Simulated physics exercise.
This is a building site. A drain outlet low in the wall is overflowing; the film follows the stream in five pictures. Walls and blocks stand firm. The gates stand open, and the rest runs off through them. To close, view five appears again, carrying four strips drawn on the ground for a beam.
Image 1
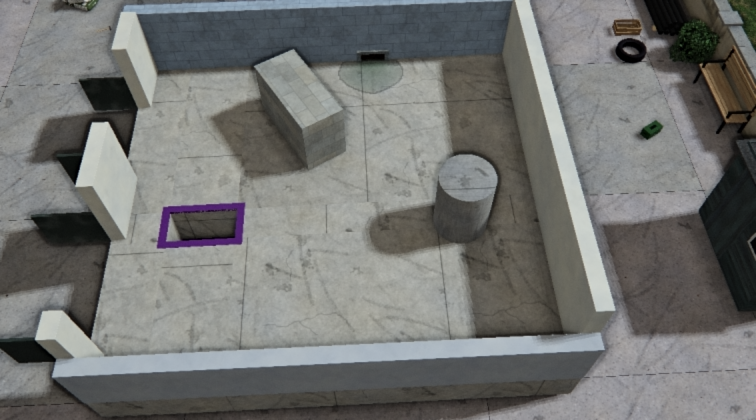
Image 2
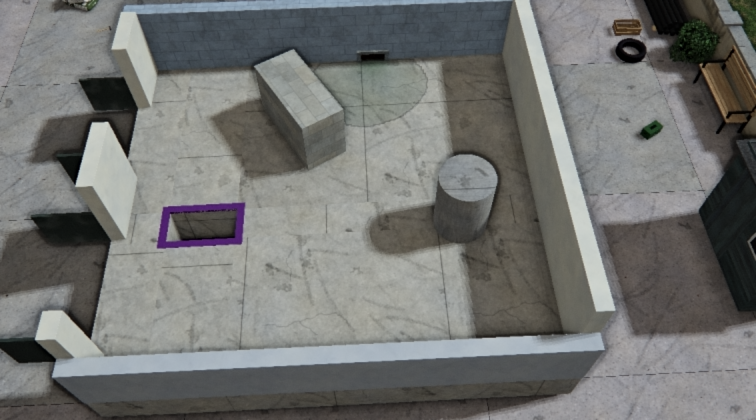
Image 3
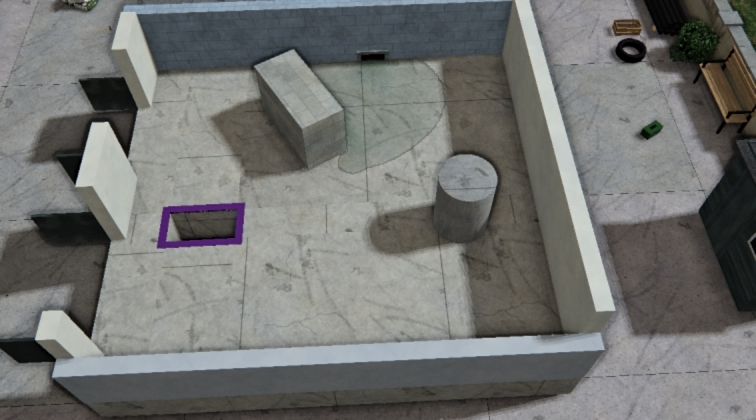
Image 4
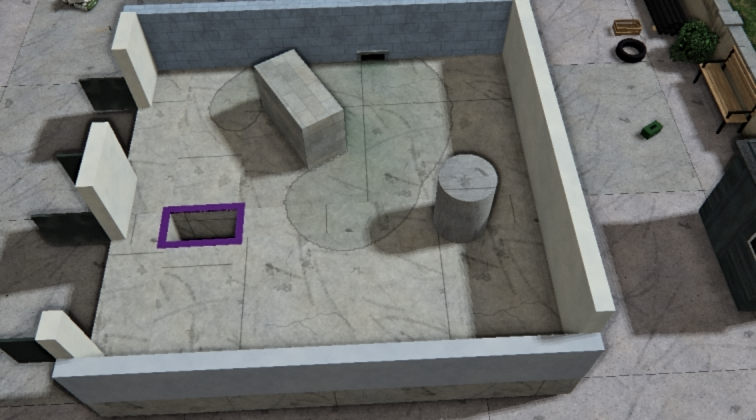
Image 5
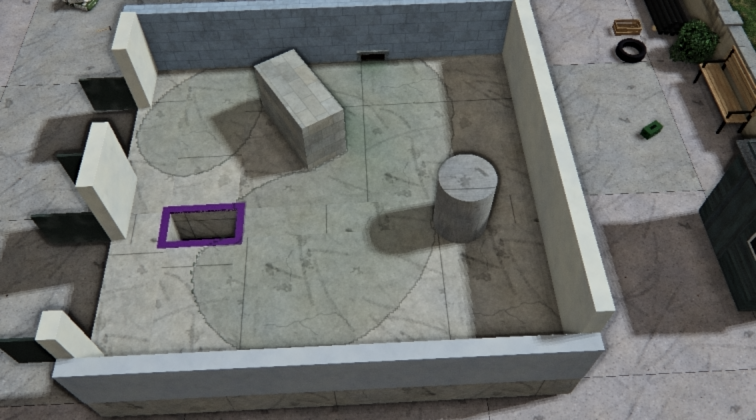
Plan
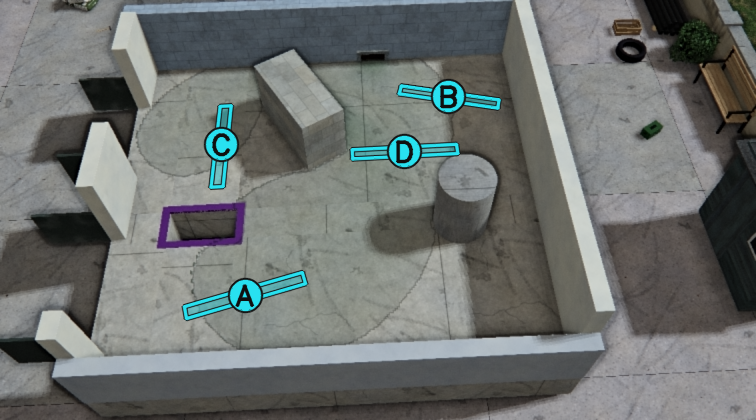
A walled yard on a building site, paved in pale slabs, is seen from high above by a still camera. A grey block stands near the blue-grey back wall, a grey cylinder to the right, a purple-rimmed pit at left, and open gates along the left side. Clear water spreads from a dark outlet in the back wall, passes around the block, and covers much of the floor, the pit still dry.
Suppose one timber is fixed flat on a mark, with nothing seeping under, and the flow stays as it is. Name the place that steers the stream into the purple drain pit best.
C beats the others.
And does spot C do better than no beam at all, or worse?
It is better.
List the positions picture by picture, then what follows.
Outfall at (373, 56); purple drain pit at (202, 225); open gate at (116, 294); open gate at (145, 141); water covers 2 % of the ground and shows as far out as (366, 87); purple drain pit still dry.
Water covers 7 % of the ground and shows as far out as (364, 122); purple drain pit still dry.
Water covers 13 % of the ground and shows as far out as (341, 161); purple drain pit still dry.
Water covers 24 % of the ground and shows as far out as (332, 240); purple drain pit still dry.
Water covers 45 % of the ground and shows as far out as (258, 326); purple drain pit still dry.
On the marked copy, A from (185, 312) to (303, 278); B from (400, 89) to (498, 103); C from (217, 186) to (225, 106); D from (352, 154) to (457, 148).
With A, about 8 % of the stream runs into the purple drain pit, about 92 % out by the gates.
With B, about 7 % of the stream runs into the purple drain pit, about 93 % out by the gates.
With C, about 14 % of the stream runs into the purple drain pit, about 86 % out by the gates.
With D, about 8 % of the stream runs into the purple drain pit, about 90 % out by the gates.
